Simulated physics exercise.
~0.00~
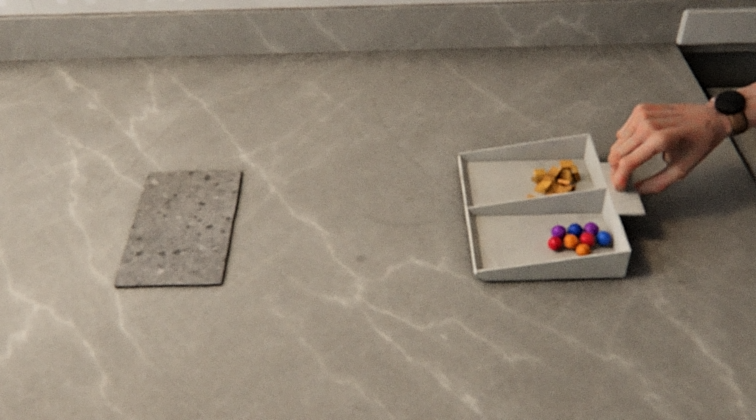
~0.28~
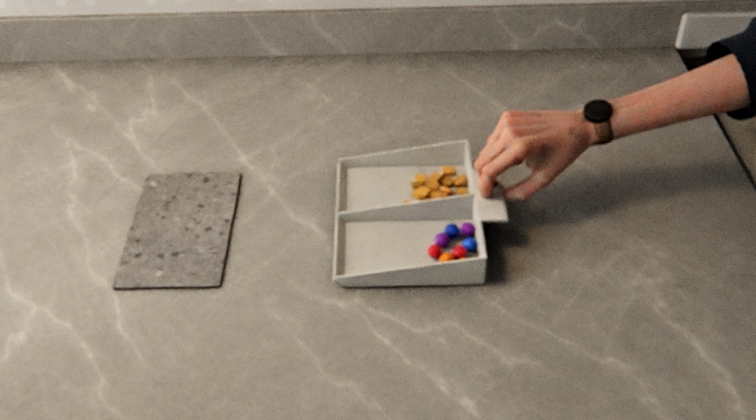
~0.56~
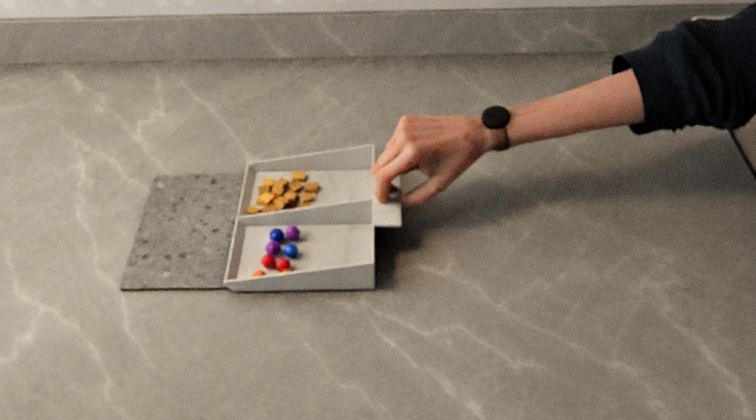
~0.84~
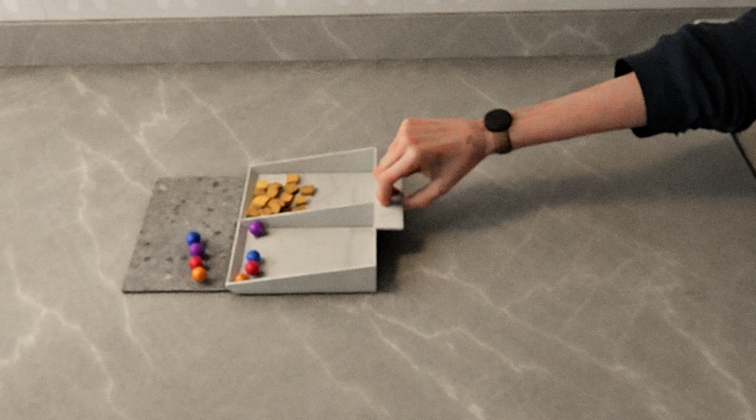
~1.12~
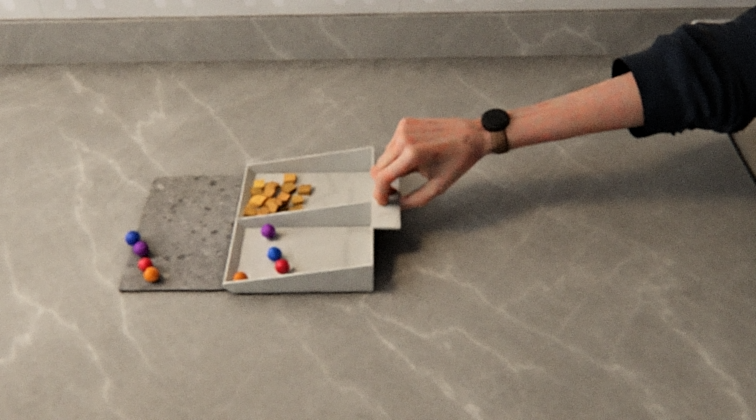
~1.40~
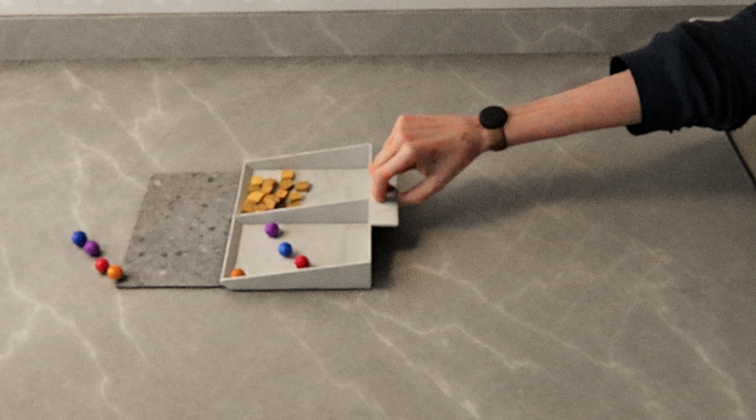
The clip shows a hand sliding a divided tray left across a counter until it stops at a speckled gray slab; the yellowish pieces shift forward but stay inside, while about half the colorful balls roll out over the slab, ending at and beyond its left edge.
